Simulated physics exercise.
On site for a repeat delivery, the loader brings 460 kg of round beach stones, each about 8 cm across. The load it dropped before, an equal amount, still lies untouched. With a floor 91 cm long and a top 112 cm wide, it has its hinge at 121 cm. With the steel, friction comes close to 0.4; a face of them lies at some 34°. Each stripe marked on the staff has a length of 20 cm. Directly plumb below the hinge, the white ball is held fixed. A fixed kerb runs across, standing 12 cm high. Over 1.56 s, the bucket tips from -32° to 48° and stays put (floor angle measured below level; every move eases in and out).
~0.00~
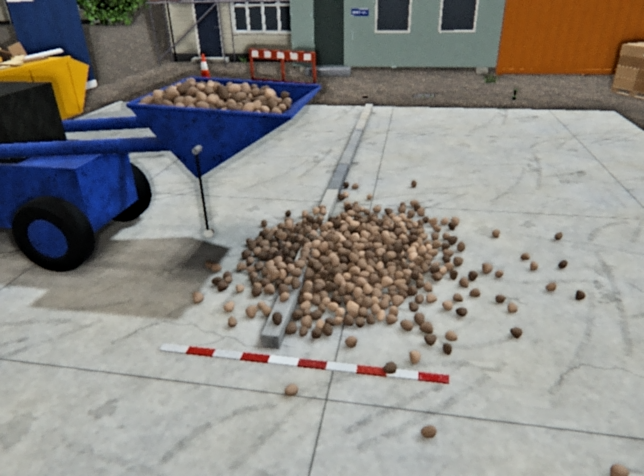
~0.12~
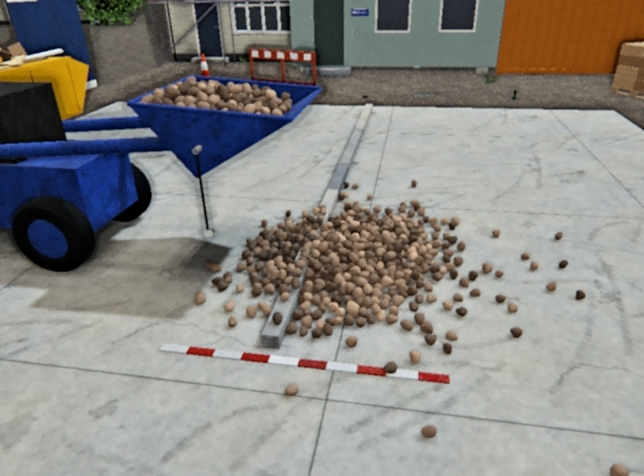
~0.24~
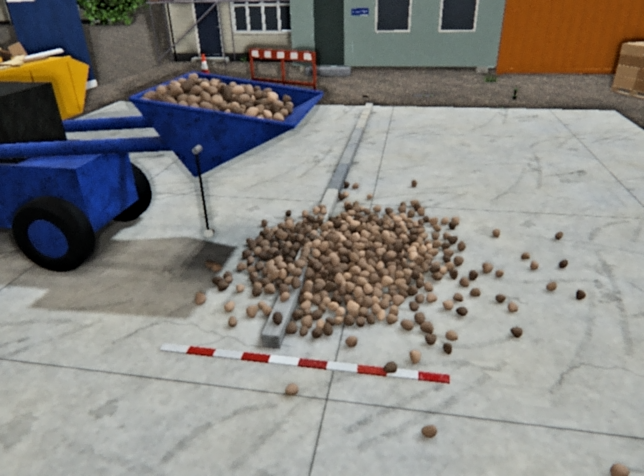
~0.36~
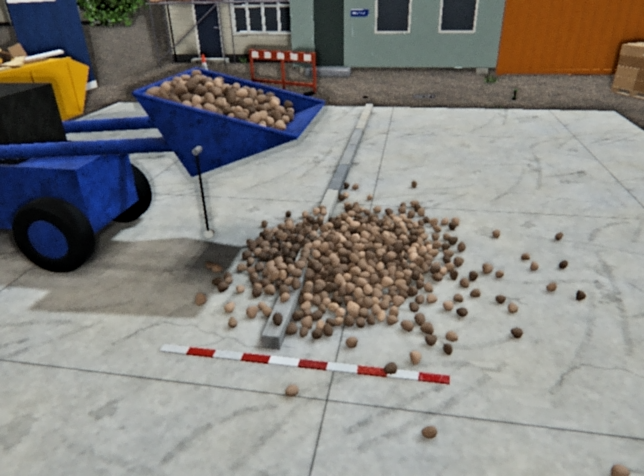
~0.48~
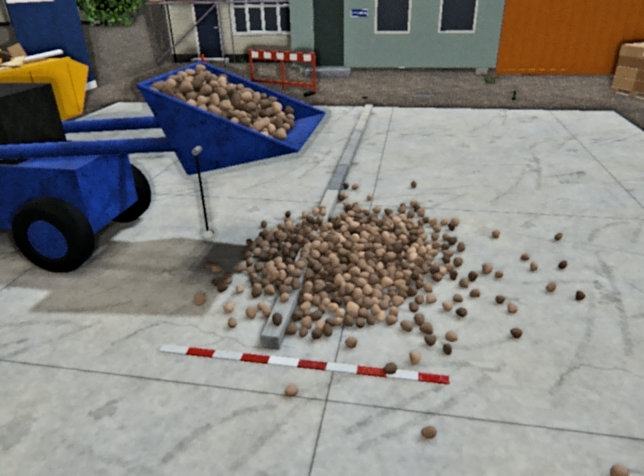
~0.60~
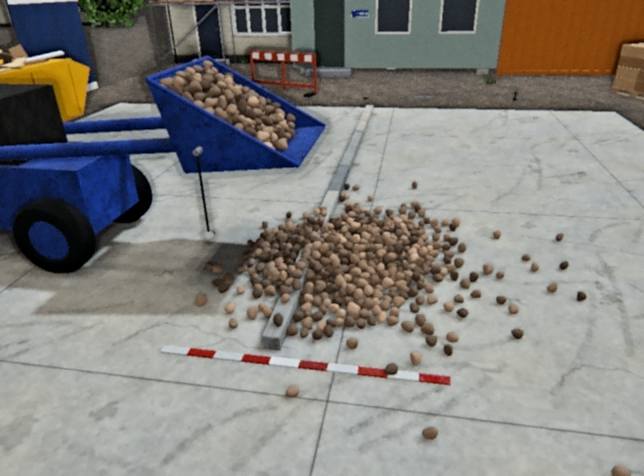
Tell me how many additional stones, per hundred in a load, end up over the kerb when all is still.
Some 62 in every hundred.
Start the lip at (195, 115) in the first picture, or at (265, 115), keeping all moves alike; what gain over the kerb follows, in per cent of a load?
Roughly 0 per cent, then 35 per cent.
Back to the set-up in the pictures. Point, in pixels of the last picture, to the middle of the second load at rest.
Middle: Approx. (326, 246) px.
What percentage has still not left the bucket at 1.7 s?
About 15 per cent.
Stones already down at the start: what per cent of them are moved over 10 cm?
20 %.
After 1.2 s the floor is at 36°; in per cent of one load, 89 in the bucket, 33 on this side of the kerb, 79 over the kerb; the foremost stones are at (549, 278).
After 1.7 s the floor is at 48°; in per cent of one load, 13 in the bucket, 65 on this side of the kerb, 122 over the kerb; the foremost stones are at (549, 278).
After 2.0 s the floor is at 48°; in per cent of one load, 0 in the bucket, 62 on this side of the kerb, 139 over the kerb; the foremost stones are at (549, 278).
After 4.7 s the floor is at 48°; in per cent of one load, 0 in the bucket, 60 on this side of the kerb, 140 over the kerb; the foremost stones are at (557, 291). Net gain over the kerb, 62.
